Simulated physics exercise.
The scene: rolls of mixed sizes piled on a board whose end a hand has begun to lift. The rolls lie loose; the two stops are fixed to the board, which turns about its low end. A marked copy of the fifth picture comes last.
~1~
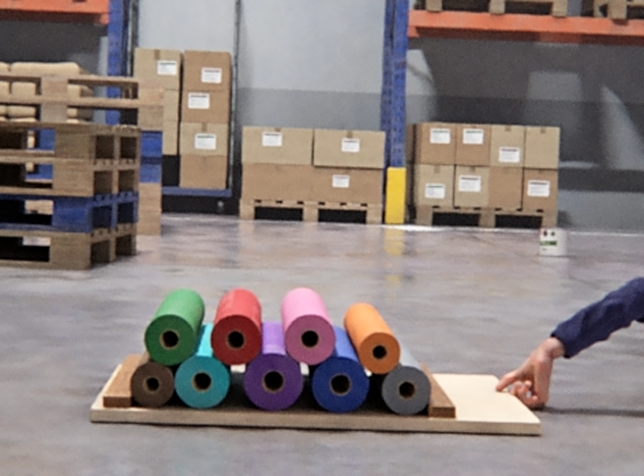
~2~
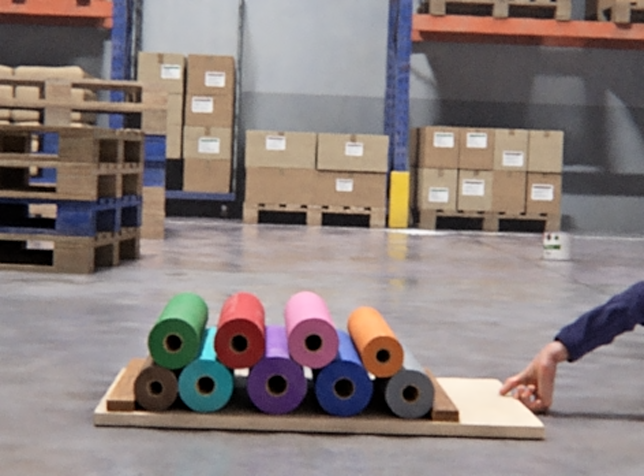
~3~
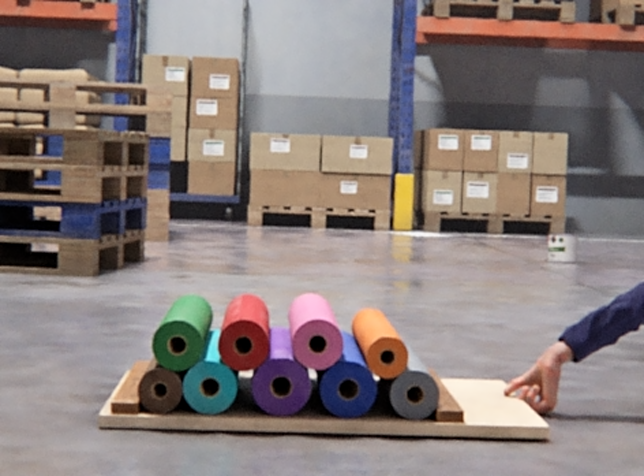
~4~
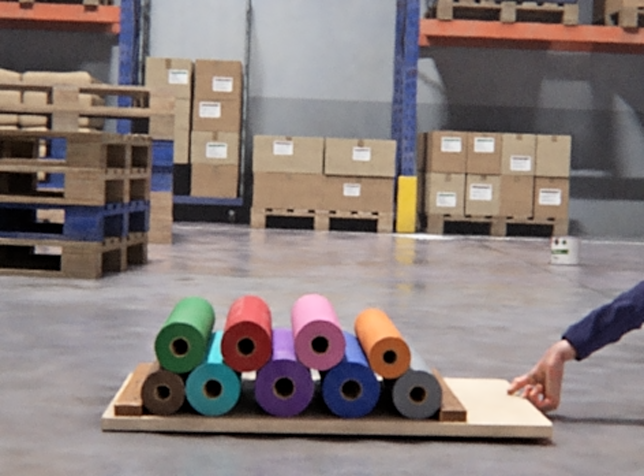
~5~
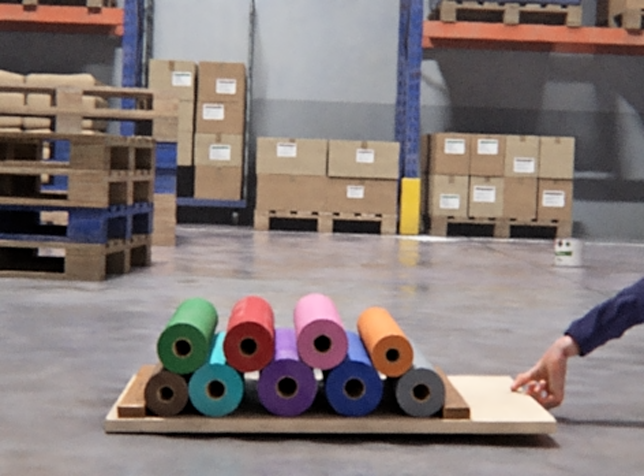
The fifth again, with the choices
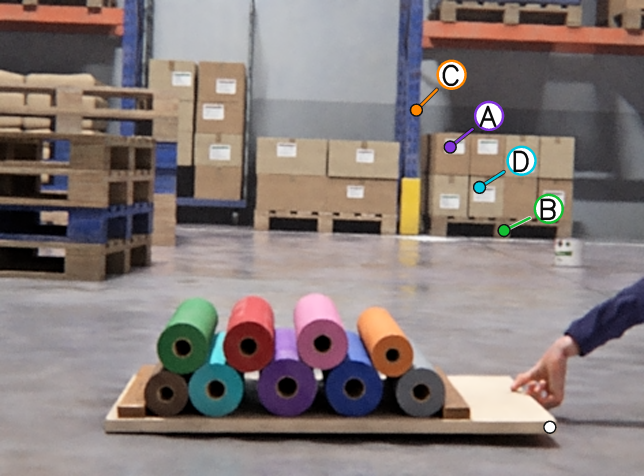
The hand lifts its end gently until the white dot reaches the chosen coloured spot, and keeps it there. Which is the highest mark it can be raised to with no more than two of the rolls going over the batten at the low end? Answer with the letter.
Raise it to B.
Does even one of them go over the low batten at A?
Yes.
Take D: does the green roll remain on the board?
No.
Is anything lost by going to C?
Yes.
On the marked copy, A at (450, 147); B at (504, 231); C at (416, 110); D at (479, 187); the white dot at (550, 427).
Following B. Soon after the start, board at 16°.
Later, board at 28°.
In the end, board at 28°, two over the low batten (green, red).
As for the rest, A nine over the low batten; C nine over the low batten; D nine over the low batten.
